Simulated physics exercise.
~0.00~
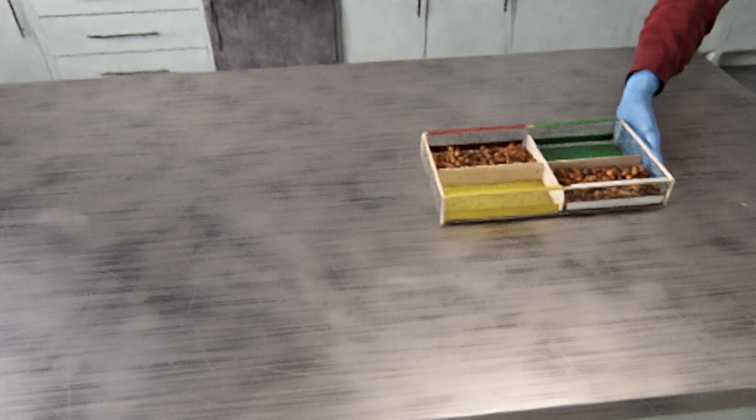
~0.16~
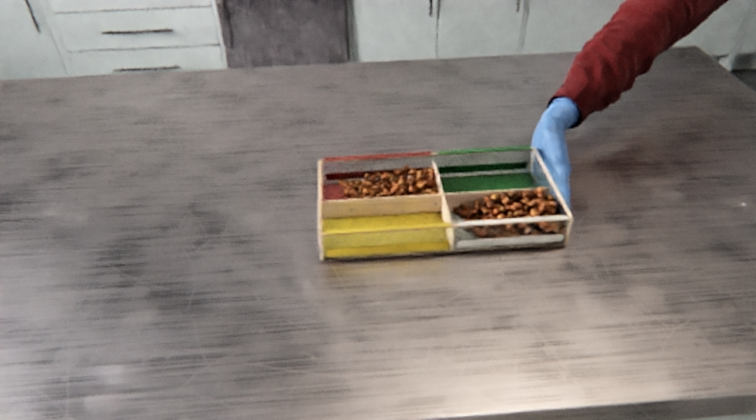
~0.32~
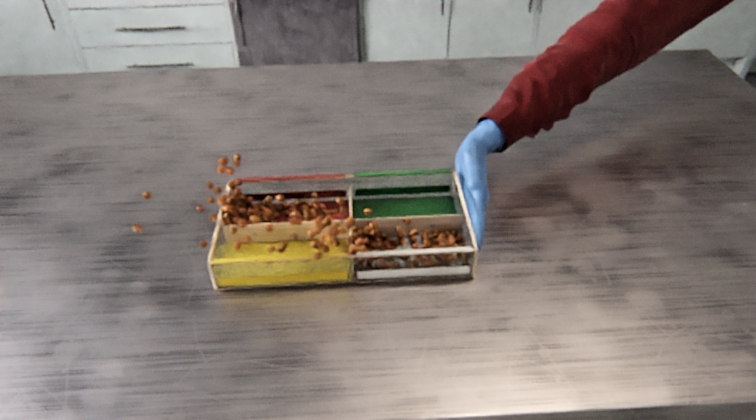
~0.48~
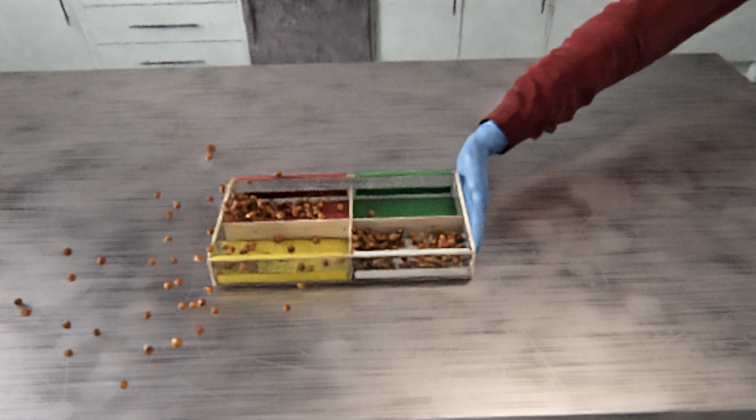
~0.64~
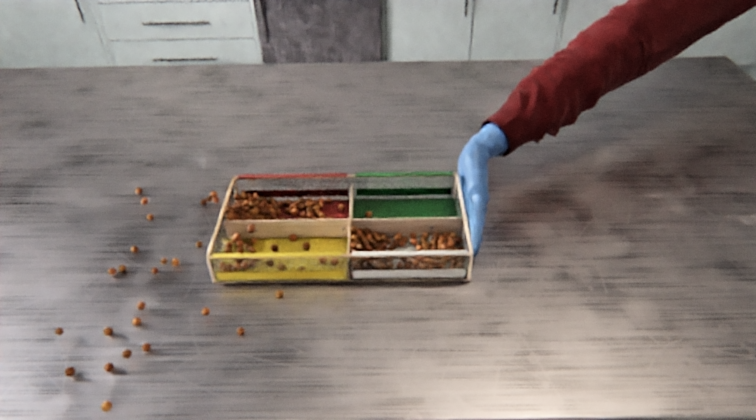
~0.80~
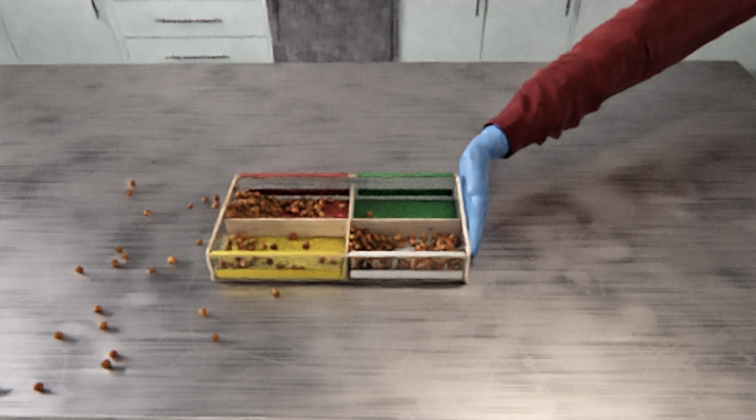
A divided tray pushed left by a gloved hand stops, spilling brown balls leftward.
